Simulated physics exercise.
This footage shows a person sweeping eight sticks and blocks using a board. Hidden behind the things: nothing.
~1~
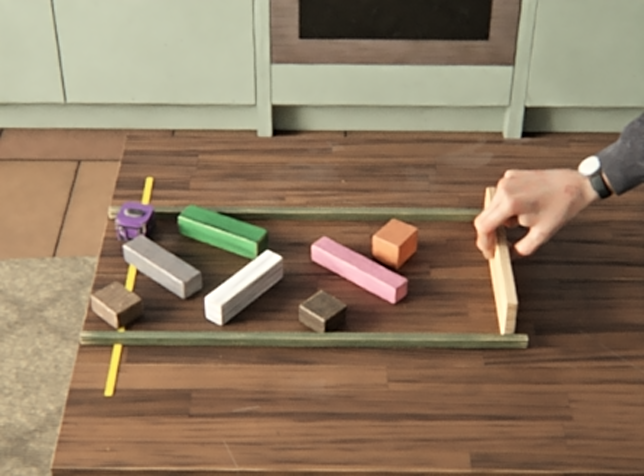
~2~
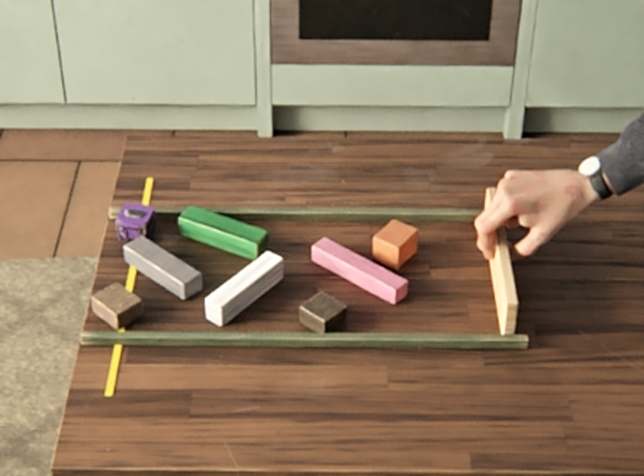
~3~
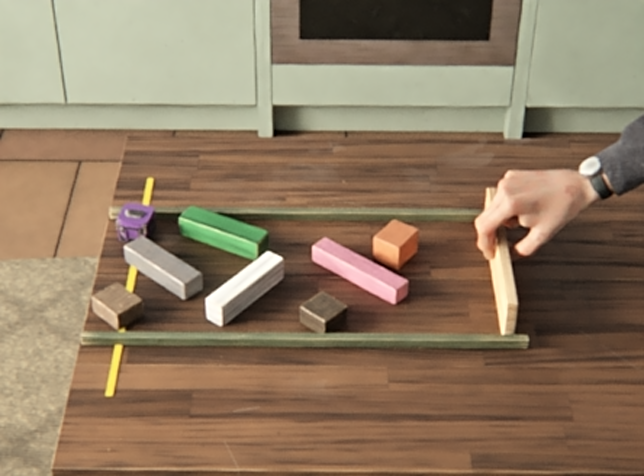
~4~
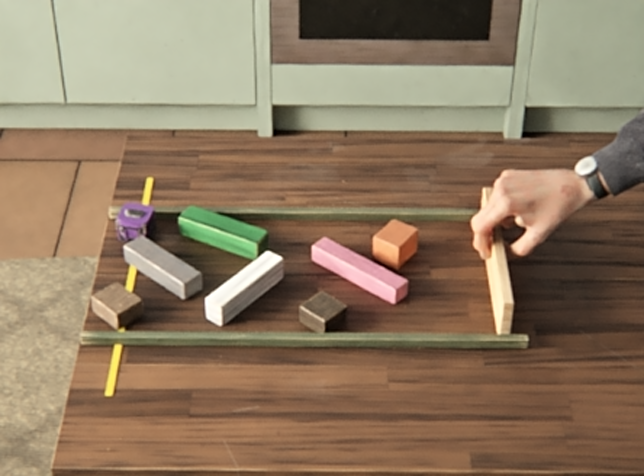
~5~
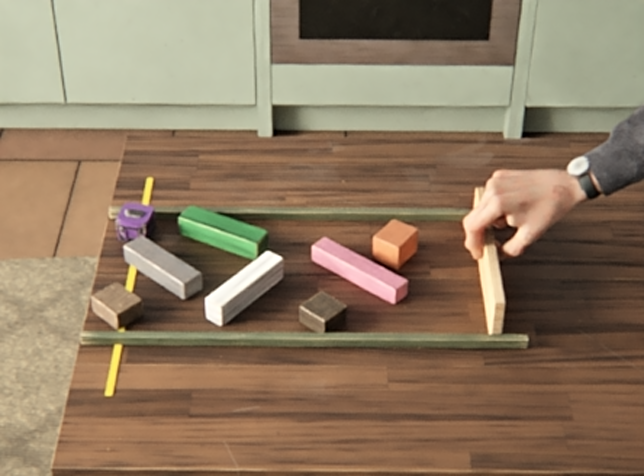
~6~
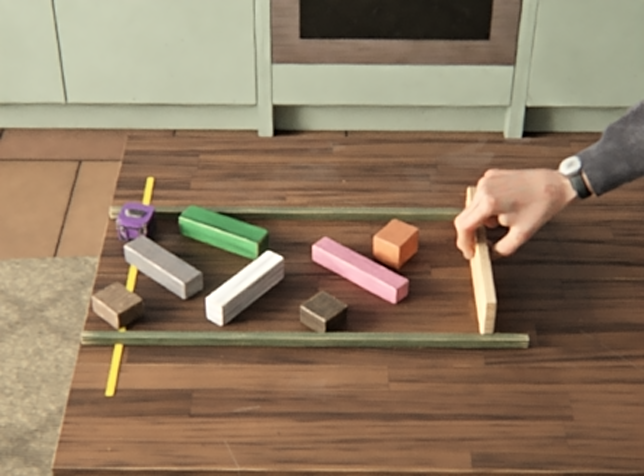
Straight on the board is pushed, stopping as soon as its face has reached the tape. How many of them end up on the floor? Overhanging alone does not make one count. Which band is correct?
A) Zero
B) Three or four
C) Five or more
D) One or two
(C) Five or more.
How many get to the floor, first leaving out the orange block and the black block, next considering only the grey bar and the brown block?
First try: 4 fallen; other try: 3.
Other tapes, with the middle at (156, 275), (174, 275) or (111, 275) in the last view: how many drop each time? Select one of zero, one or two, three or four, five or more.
Falls: Either three or four; three to four; more than four.
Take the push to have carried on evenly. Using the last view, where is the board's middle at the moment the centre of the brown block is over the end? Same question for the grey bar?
The middle is at (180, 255) when it's the brown block, and at (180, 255) when it's the grey bar.
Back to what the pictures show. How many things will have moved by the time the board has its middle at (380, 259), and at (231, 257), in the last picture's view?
One spot: 2. Other spot: 7.
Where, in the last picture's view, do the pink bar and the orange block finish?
Pink bar at (99, 273), orange block at (121, 245).
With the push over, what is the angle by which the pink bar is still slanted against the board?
About 25 degrees.
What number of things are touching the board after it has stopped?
Count recorded: 3.
A little later, none off yet; brown block at rest near (118, 306); purple case at rest near (137, 223); grey bar at rest near (163, 267).
Next, none off yet; brown block at rest near (118, 306); purple case tilted well over near (83, 235); grey bar shifted a little near (142, 265).
When it is over, the number that fall off is five or more; down, white stick, green stick, grey bar, purple case and brown block.
